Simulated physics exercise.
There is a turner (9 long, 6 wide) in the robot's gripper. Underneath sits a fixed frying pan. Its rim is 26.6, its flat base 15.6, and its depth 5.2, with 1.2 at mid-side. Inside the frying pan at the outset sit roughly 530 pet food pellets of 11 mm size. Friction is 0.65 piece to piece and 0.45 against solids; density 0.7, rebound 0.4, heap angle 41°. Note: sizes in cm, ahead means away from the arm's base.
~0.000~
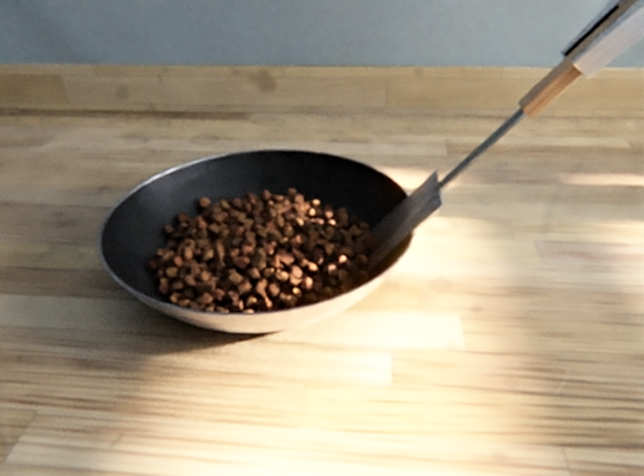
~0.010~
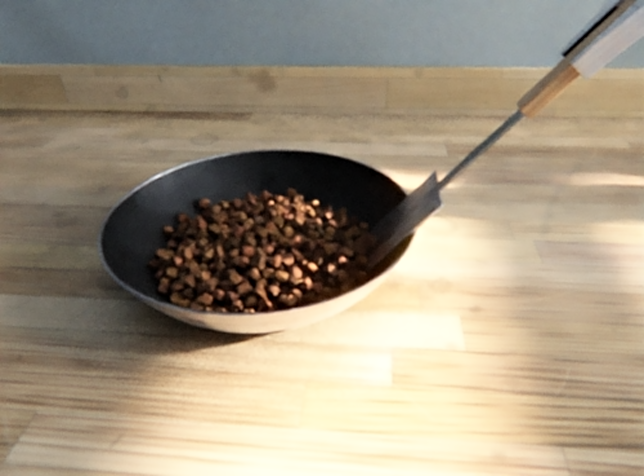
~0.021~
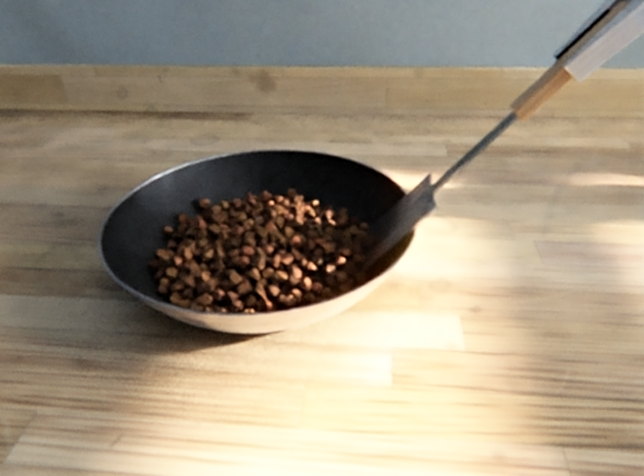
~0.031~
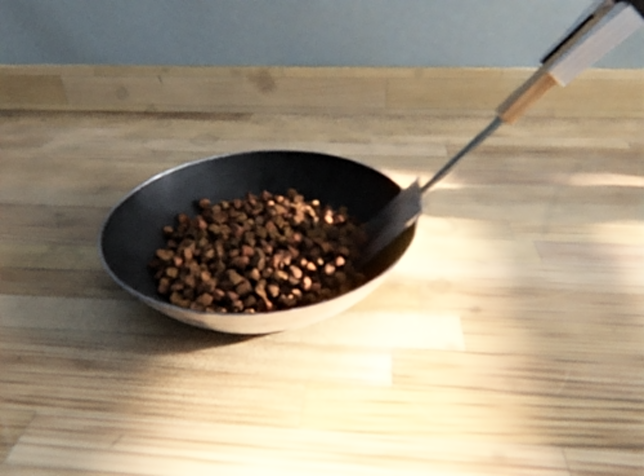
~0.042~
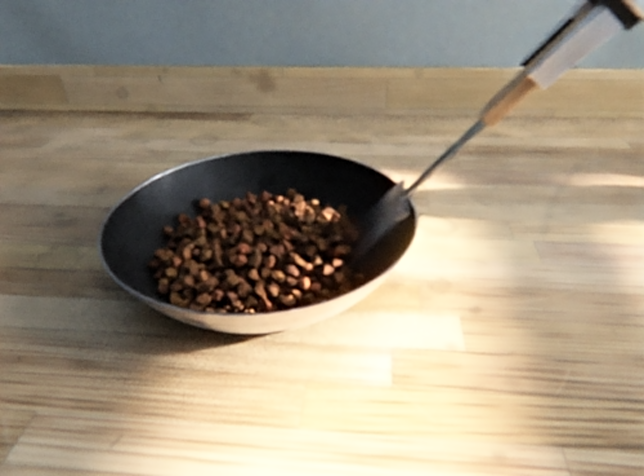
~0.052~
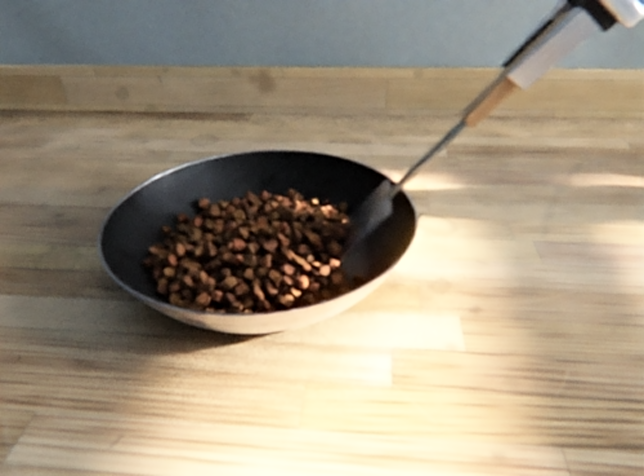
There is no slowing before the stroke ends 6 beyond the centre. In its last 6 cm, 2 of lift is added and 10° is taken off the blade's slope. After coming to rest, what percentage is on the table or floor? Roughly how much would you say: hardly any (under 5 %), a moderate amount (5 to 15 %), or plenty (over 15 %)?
I'd say a moderate amount.
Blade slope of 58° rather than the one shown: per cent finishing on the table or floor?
That would leave close to 15 per cent on the table or floor.
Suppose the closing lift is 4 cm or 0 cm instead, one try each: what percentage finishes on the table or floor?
Close to 10 and 0 percent respectively.
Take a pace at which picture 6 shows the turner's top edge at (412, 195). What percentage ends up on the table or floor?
Estimate: Close to 0 %.
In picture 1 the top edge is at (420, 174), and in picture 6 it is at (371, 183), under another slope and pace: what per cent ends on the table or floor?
Roughly 5 %.
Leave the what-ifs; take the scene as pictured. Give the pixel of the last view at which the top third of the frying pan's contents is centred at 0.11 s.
Centre: Roughly (233, 230) in the last picture.
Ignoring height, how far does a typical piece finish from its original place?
Level distance of around 3 cm.
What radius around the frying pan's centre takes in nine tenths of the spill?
About 30 cm from the centre.
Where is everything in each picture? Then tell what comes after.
The first picture shows turner top edge at (440, 187), sloping 50°; upper third of the load around (263, 240), from x 155 to 370, top at y 195; 530 in the frying pan.
The second picture shows turner top edge at (439, 188), sloping 50°; upper third of the load around (263, 240), from x 155 to 370, top at y 195.
The third picture shows turner top edge at (433, 190), sloping 50°; upper third of the load around (266, 241), from x 155 to 365, top at y 195.
The fourth picture shows turner top edge at (421, 193), sloping 50°; upper third of the load around (268, 241), from x 155 to 365, top at y 195.
The fifth picture shows turner top edge at (405, 195), sloping 50°; upper third of the load around (267, 239), from x 155 to 365, top at y 195.
The sixth picture shows turner top edge at (389, 195), sloping 50°; upper third of the load around (264, 235), from x 150 to 365, top at y 195; 530 in the frying pan.
After 0.08 s, sloping 50°, highest piece 5 above the table; 530 in the frying pan.
After 0.11 s, sloping 47°, highest piece 6 above the table; 530 in the frying pan.
After 0.32 s, sloping 40°, highest piece 8 above the table; 492 in the frying pan, 30 on the table or floor, 8 on the blade or in flight.
After 1.37 s, sloping 40°, highest piece 6 above the table; 491 in the frying pan, 39 on the table or floor.
At rest, 491 in the frying pan, 39 on the table or floor. That is 7 % on the table or floor.
